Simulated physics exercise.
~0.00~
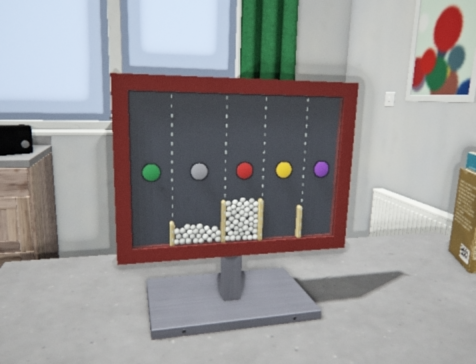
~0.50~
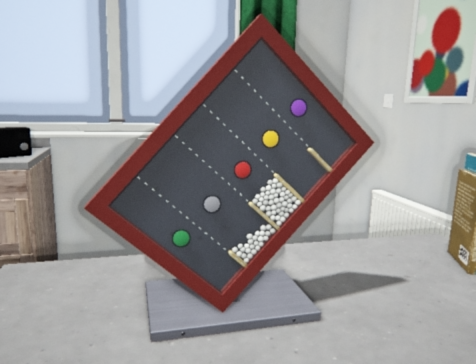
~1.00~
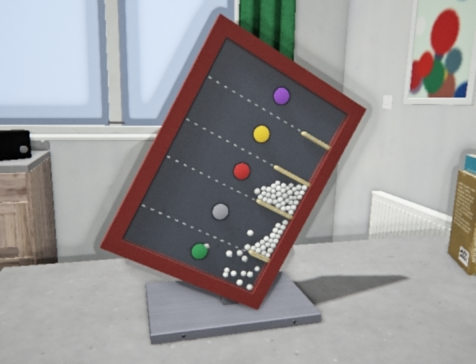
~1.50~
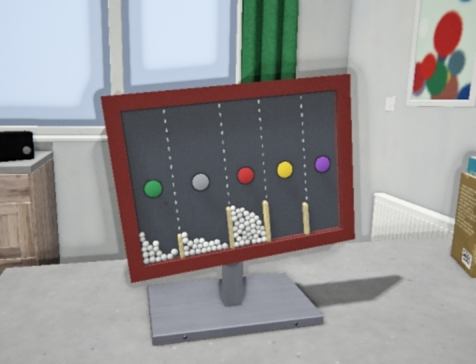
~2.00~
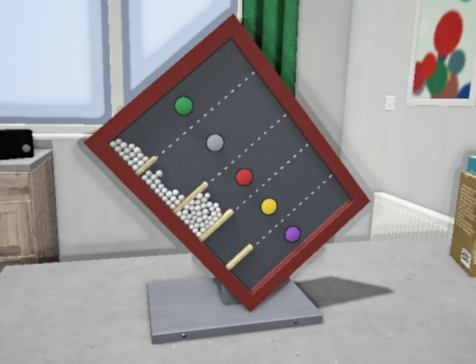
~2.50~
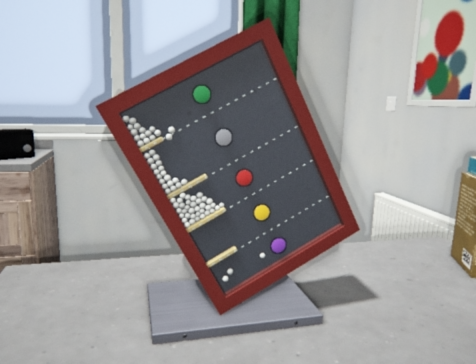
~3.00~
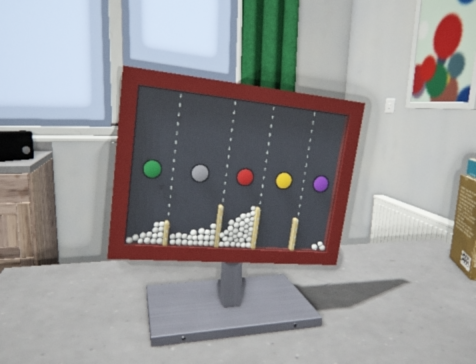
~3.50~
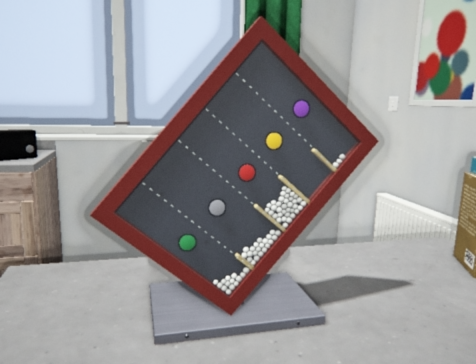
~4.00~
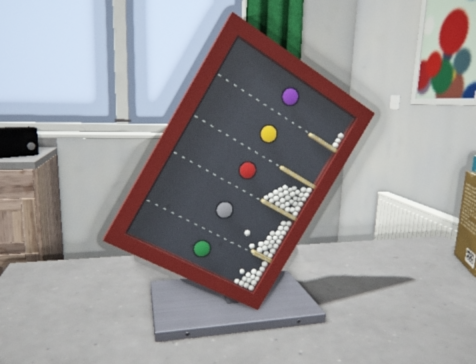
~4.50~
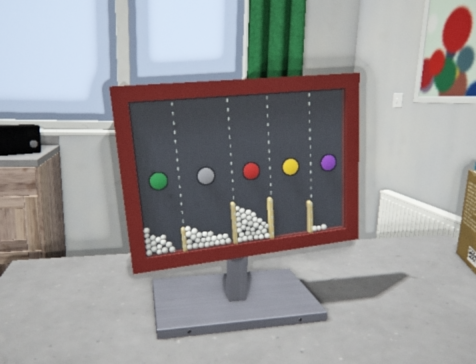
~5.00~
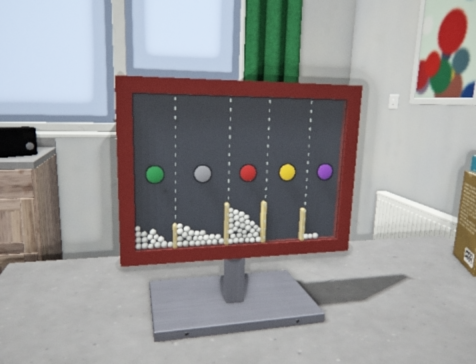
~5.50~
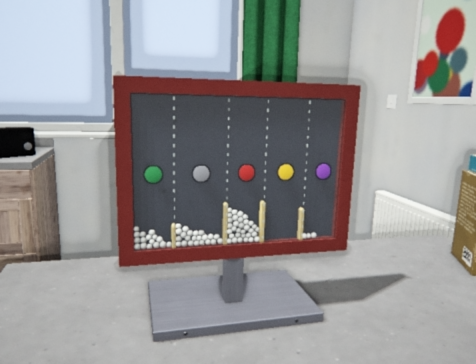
A red-framed case of small white beads tipped steeply anticlockwise, then clockwise, then anticlockwise again before settling level, its beads spilling over the short dividers until some lay beneath every sticker but the yellow one, with the biggest pile under red.
